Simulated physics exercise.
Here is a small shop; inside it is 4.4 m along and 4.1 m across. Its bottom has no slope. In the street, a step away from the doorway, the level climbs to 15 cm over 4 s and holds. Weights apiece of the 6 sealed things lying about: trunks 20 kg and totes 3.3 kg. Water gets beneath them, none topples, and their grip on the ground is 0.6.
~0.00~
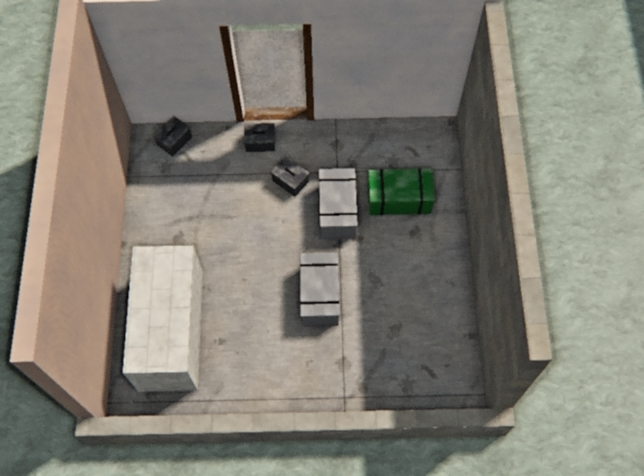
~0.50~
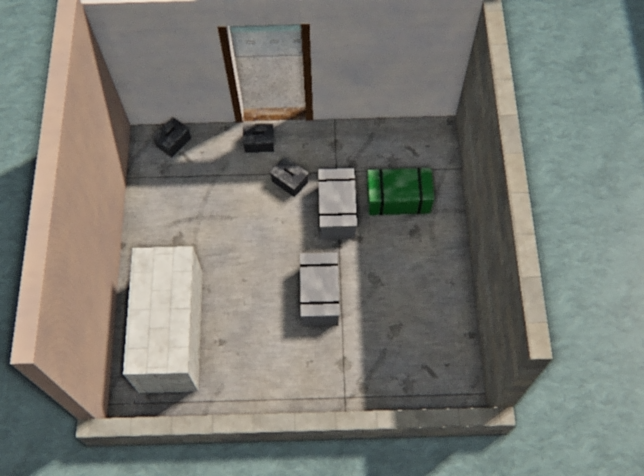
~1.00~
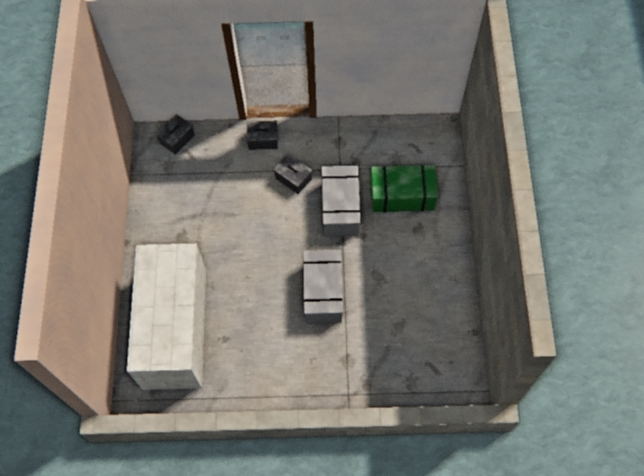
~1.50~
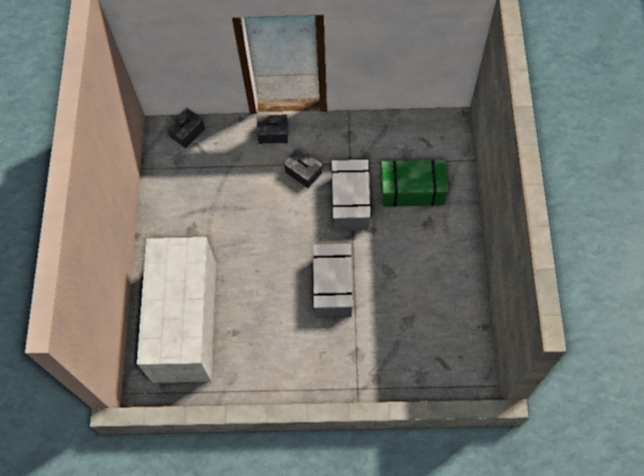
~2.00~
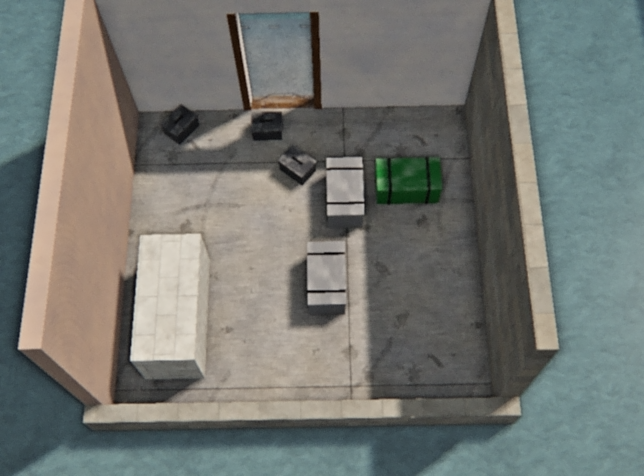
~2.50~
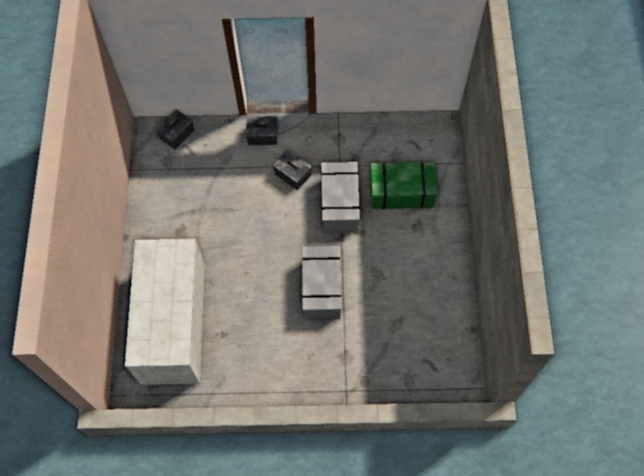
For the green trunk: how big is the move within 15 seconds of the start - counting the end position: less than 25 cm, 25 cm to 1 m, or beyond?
Green trunk barely shifts.
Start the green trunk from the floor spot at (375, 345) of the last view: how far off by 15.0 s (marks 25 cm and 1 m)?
It stays put.
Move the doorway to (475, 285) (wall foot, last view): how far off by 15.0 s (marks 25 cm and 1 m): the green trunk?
In that case the green trunk barely shifts.
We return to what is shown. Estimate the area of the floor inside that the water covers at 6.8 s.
About 11.0 m2.
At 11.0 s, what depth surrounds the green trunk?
Roughly 2 cm.
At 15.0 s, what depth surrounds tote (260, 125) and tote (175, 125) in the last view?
Roughly 5 and 5 cm.
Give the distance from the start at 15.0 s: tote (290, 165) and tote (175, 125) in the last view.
In turn: 200 cm, 150 cm.
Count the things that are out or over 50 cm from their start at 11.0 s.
2 of them.
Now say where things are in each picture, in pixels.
The green trunk at (402, 185), on the bottom; water covers 0.0 m2; 0 of 6 have shifted, in the first picture.
The green trunk at (401, 185) rests on the ground; water covers 0.0 m2; 0 of 6 have shifted, in the second picture.
The green trunk at (405, 182) rests on the ground; 0.0 m2 under water; 0 of 6 have shifted, in the third picture.
The green trunk at (415, 176) rests on the ground; water covers 0.0 m2; 0 of 6 have shifted, in the fourth picture.
The green trunk at (409, 174) rests on the ground; water covers 0.0 m2; 0 of 6 have shifted, in the fifth picture.
The green trunk at (404, 179), on the bottom; water covers 0.1 m2; 0 of 6 have shifted, in the sixth picture.
After 3.5 s the green trunk is near (404, 179), 0.0 m from its start, aground; 0 afloat.
After 6.8 s the green trunk is near (404, 179), 0.0 m from its start, aground; 1 afloat.
After 11.0 s the green trunk is near (404, 179), 0.0 m from its start, aground; 2 afloat.
After 15.0 s the green trunk is near (404, 179), 0.0 m from its start, aground; 4 afloat.
